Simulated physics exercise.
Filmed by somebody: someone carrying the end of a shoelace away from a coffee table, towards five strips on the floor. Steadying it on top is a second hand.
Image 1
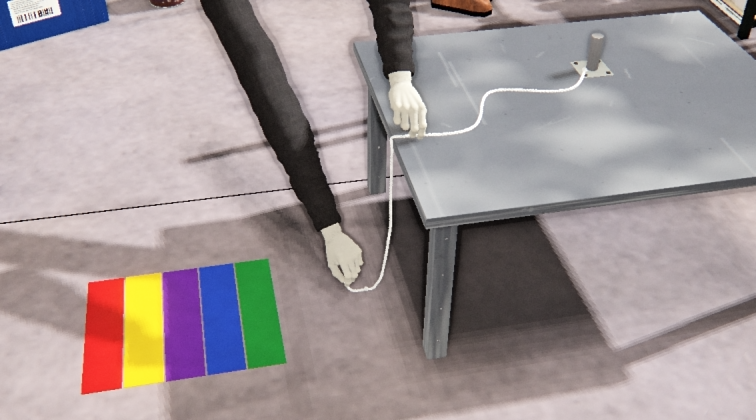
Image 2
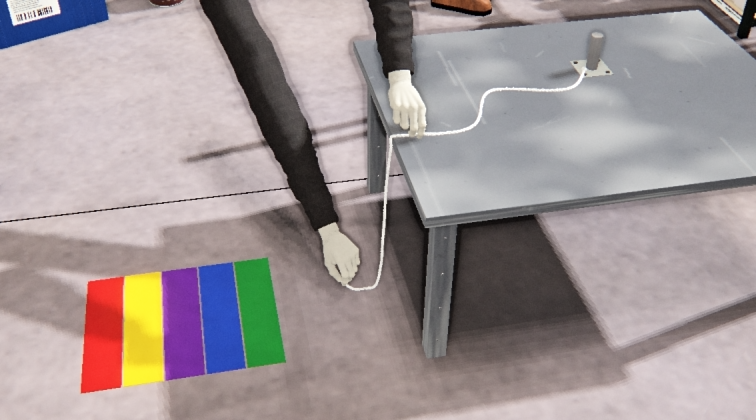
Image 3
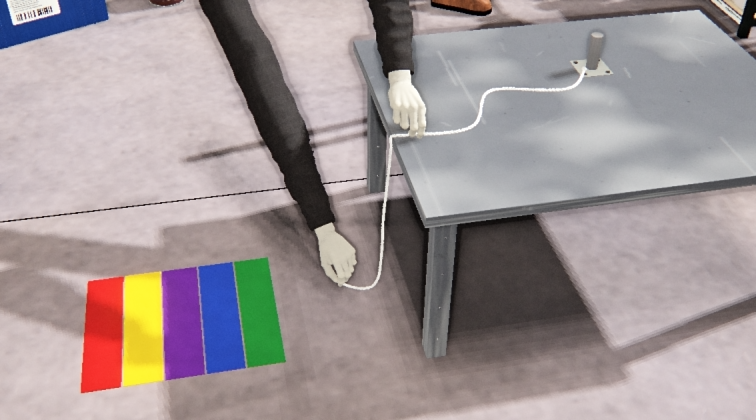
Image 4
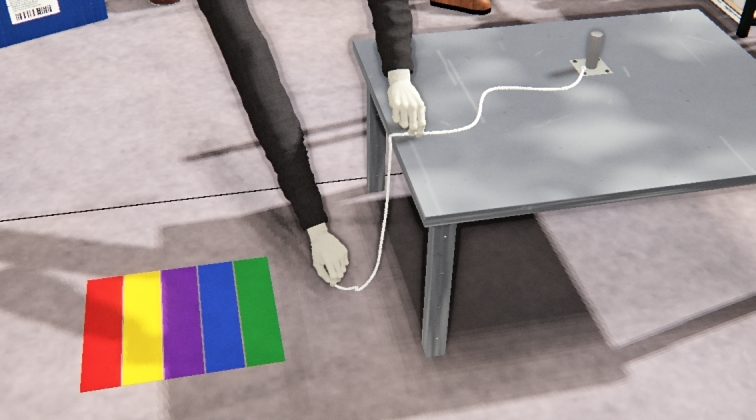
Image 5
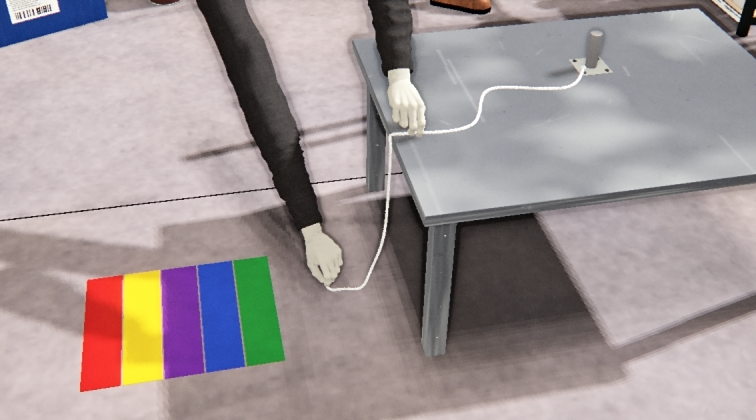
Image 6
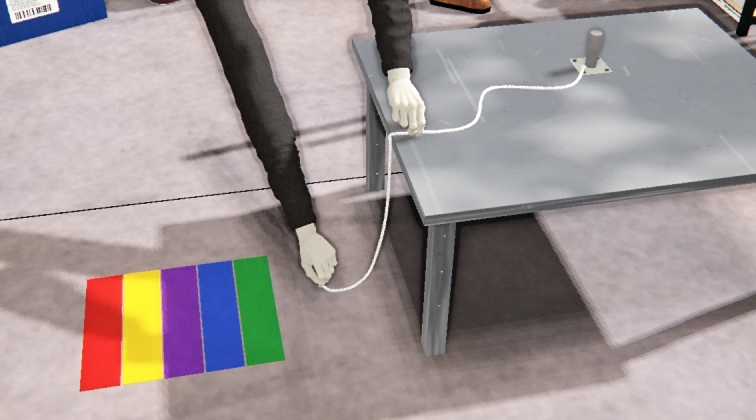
To begin with, one pale hand rests at the edge of a gray table while the other holds the end of a white cord below it, right of five colored strips on the floor. The lower hand then moves slightly left toward the green strip, drawing the hanging cord's end along, while the upper hand barely moves.
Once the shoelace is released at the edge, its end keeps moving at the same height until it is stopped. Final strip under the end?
Purple.
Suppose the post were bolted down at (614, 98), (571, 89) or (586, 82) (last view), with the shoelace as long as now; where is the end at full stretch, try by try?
Taking the tries in turn, you get (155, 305), (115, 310) and (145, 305).
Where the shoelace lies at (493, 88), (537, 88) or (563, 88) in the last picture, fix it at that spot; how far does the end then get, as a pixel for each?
Respectively (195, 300), (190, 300) and (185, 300).
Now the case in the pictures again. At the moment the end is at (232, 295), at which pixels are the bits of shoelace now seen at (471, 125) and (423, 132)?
Positions: (423, 120) for the first, (386, 142) for the second.
A little later, end near (232, 295); over blue.
Next, end near (196, 300); over purple.
When it is tight, end near (175, 303); over purple. Over purple.
